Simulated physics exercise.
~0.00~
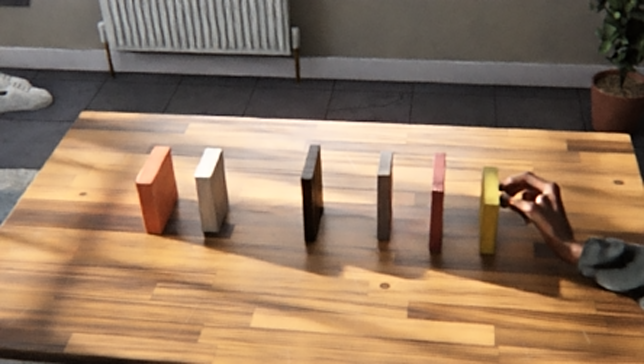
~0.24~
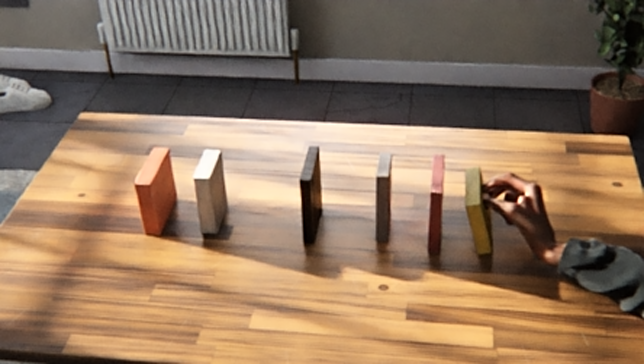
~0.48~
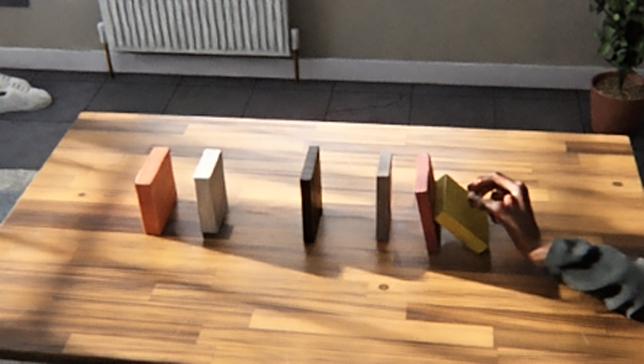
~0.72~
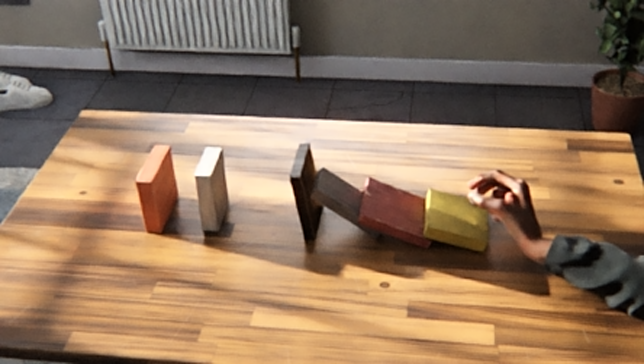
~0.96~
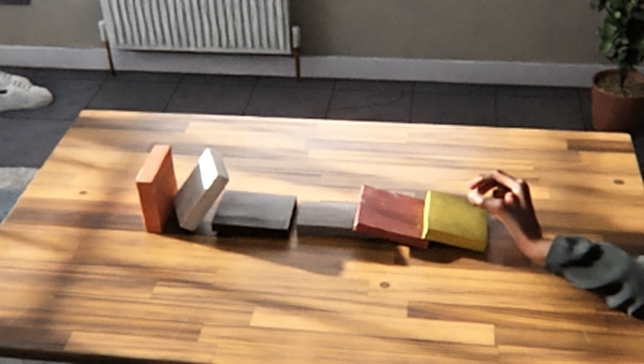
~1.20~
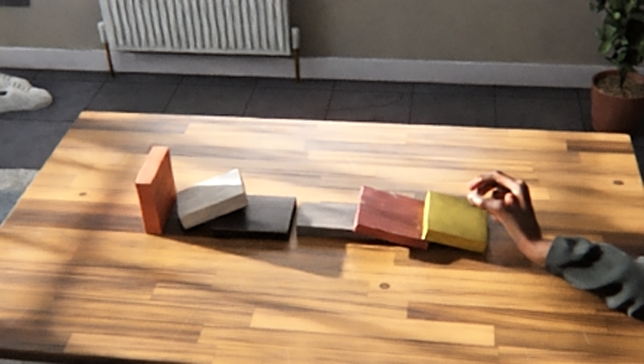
A hand tips the yellow block leftward, toppling every block except the orange one.
